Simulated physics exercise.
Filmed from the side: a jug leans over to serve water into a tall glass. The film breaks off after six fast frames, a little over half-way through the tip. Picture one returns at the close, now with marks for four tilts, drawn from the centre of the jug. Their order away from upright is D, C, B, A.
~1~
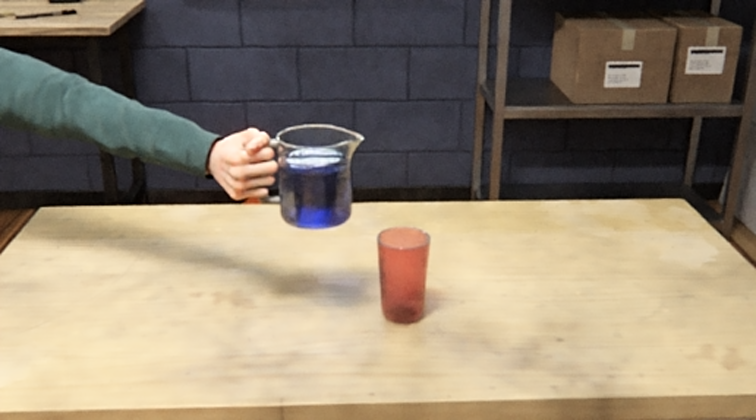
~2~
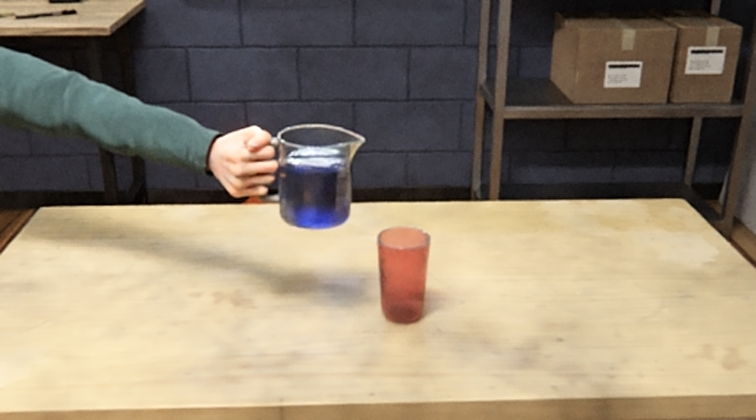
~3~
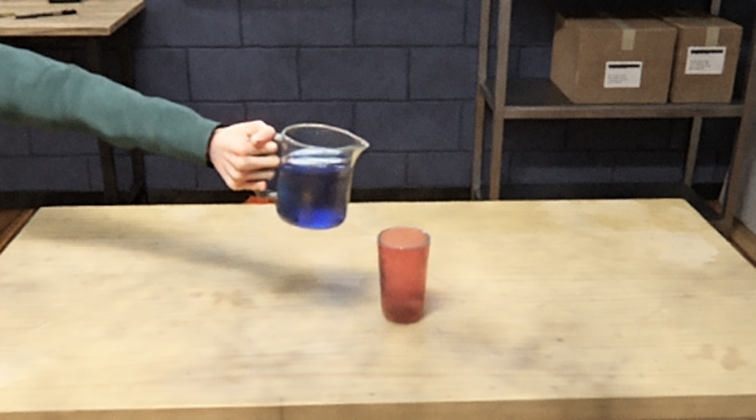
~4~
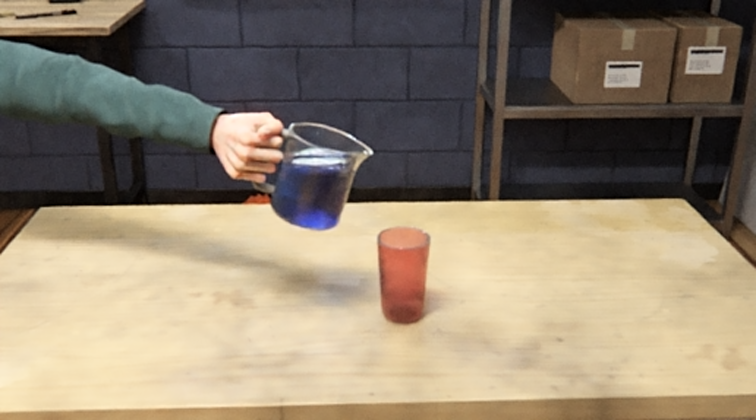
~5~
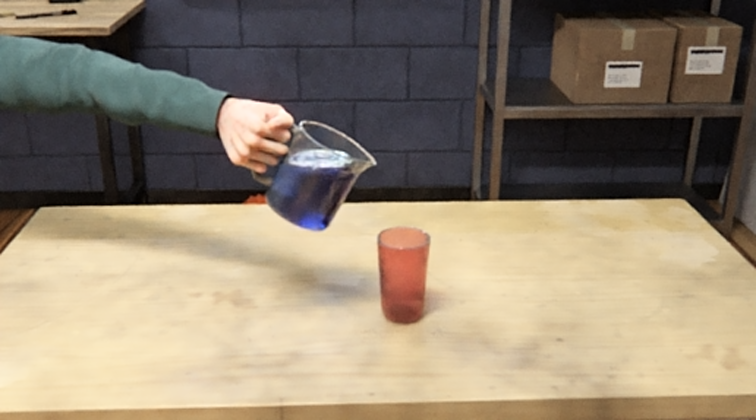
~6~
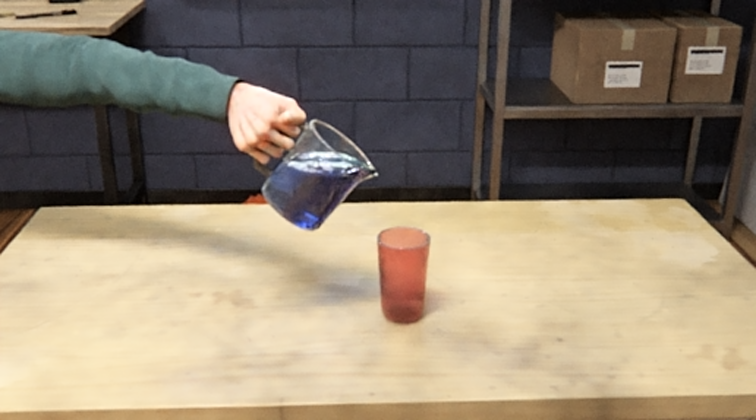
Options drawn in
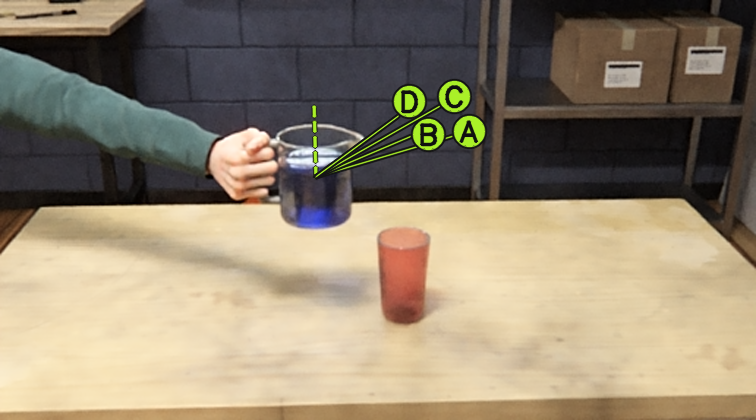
The footage shows a hand in a green sleeve holding a glass jug of blue liquid above a wooden table, upright at first, then steadily tilting it rightward, its spout above a tall red glass, with nothing leaving the jug.
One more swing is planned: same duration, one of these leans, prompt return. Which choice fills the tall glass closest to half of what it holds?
Take C.
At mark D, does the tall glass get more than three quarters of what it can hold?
No.
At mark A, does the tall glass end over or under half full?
Over.
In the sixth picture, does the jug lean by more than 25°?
Yes, it does.
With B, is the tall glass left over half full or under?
Over.
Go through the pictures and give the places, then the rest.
The first picture shows upright, lip at (362, 138); rim of the tall glass round (404, 237); nothing has left yet.
The second picture shows upright, lip at (363, 140); nothing has left yet.
The third picture shows tipped about 8°, lip at (367, 144); nothing has left yet.
The fourth picture shows tipped about 16°, lip at (371, 152); nothing has left yet.
The fifth picture shows tipped about 27°, lip at (375, 163); nothing has left yet.
The sixth picture shows tipped about 39°, lip at (376, 174); nothing has left yet.
On the marked copy, A at (452, 136); B at (410, 136); C at (440, 106); D at (398, 116).
With A, the tall glass ends with about 82 % of what it can hold; 3 % of the water is spilt.
With B, the tall glass ends with about 66 % of what it can hold.
With C, the tall glass ends with about 46 % of what it can hold.
With D, the tall glass ends with about 31 % of what it can hold.
